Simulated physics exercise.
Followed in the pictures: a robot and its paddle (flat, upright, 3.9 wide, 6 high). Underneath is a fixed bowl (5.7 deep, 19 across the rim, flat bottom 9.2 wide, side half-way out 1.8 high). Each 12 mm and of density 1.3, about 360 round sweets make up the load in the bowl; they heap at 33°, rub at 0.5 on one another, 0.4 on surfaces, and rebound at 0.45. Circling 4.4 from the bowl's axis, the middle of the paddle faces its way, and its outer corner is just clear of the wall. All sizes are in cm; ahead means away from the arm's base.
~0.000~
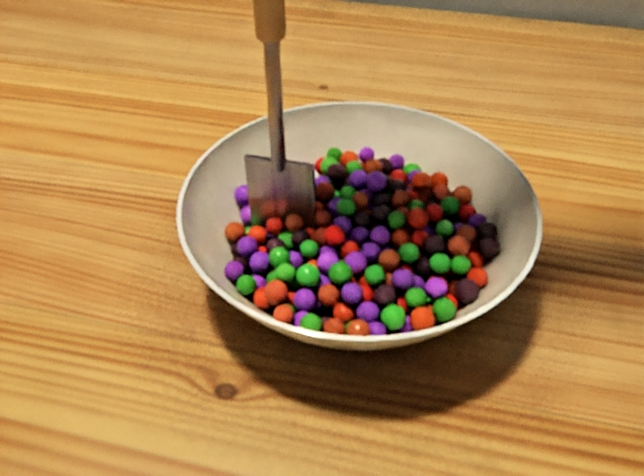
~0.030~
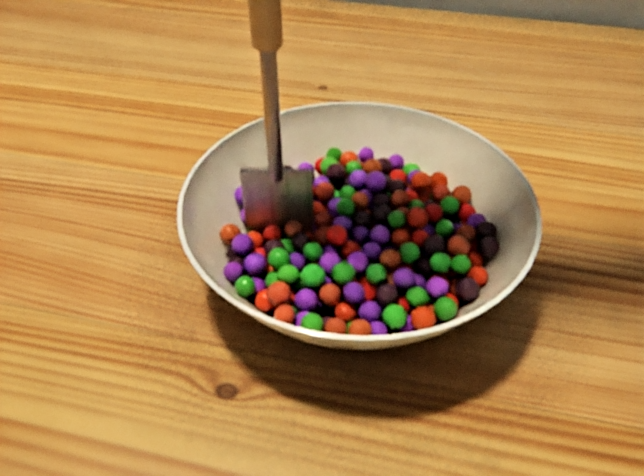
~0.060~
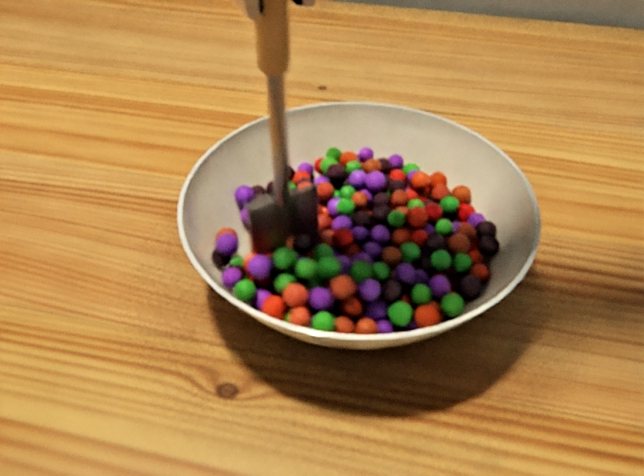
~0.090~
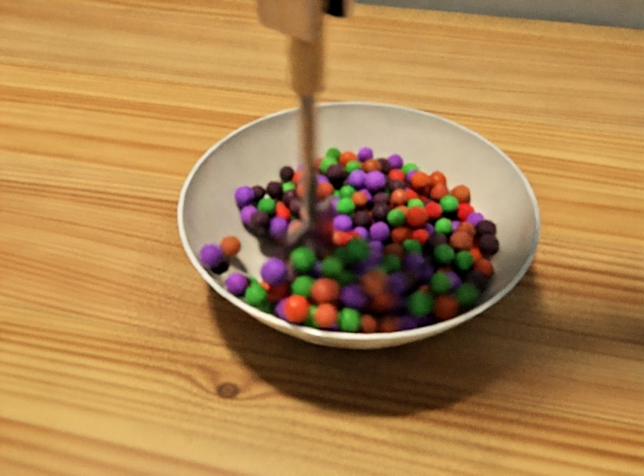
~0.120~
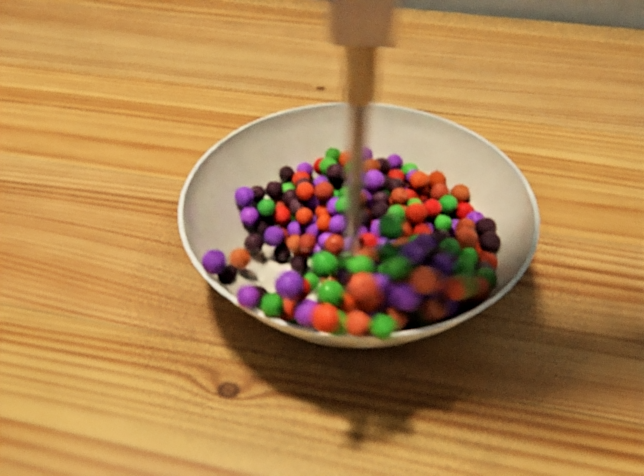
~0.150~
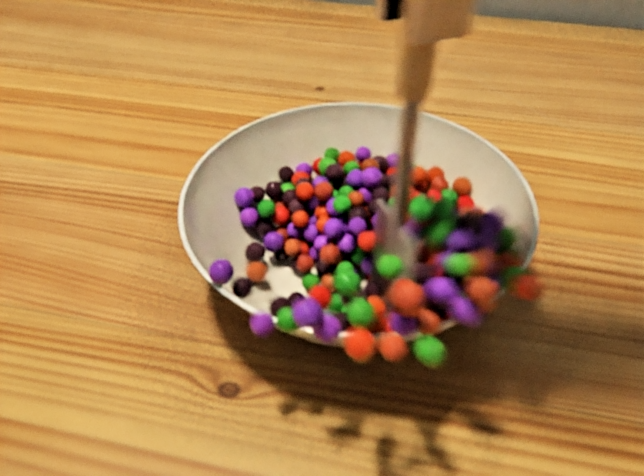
A paddle sweeps around the near side of a white bowl, pushing colourful round sweets rightward.
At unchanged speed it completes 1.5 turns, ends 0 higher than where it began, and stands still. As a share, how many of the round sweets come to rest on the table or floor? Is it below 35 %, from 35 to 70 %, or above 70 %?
From 35 to 70 %.
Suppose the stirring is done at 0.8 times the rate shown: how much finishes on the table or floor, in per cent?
40 %.
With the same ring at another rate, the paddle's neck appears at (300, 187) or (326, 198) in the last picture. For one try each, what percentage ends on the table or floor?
Well, about 20 percent the first time and about 30 percent the second.
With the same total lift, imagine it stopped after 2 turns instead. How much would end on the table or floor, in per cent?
Close to 55 in a hundred.
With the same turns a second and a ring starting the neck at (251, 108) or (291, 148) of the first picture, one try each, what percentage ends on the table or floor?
I'd guess some 45 and 45 percent.
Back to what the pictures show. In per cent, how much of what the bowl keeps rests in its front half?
About 40 %.
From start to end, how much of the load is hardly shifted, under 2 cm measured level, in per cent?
Something close to 5 percent, I'd say.
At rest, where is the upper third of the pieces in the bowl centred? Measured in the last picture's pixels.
At about (428, 212).
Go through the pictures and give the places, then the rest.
In the first frame, the paddle neck at (277, 137), 0° round; upper third of the load around (367, 228), from x 235 to 490, top at y 155; 360 in the bowl.
In the second frame, the paddle neck at (274, 146), 11° round; upper third of the load around (364, 235), from x 230 to 490, top at y 155.
In the third frame, the paddle neck at (281, 171), 39° round; upper third of the load around (359, 246), from x 220 to 490, top at y 155.
In the fourth frame, the paddle neck at (310, 193), 68° round; upper third of the load around (362, 264), from x 210 to 490, top at y 155.
In the fifth frame, the paddle neck at (355, 203), 97° round; upper third of the load around (386, 271), from x 215 to 490, top at y 155; 357 in the bowl, 3 in flight or on the tool.
In the sixth frame, the paddle neck at (401, 198), 126° round; upper third of the load around (432, 262), from x 220 to 525, top at y 155; 345 in the bowl, 15 in flight or on the tool.
After 0.31 s, 284° round, highest piece 10 above the table; 270 in the bowl, 38 on the table or floor, 52 in flight or on the tool.
After 0.47 s, 82° round, highest piece 10 above the table; 199 in the bowl, 127 on the table or floor, 34 in flight or on the tool.
After 0.76 s, 180° round, highest piece 6 above the table; 190 on the table or floor, 169 in the bowl, 1 in flight or on the tool.
After 1.46 s, 180° round, highest piece 5 above the table; 191 on the table or floor, 169 in the bowl.
In the end, 191 on the table or floor, 169 in the bowl. That is 53 % on the table or floor.
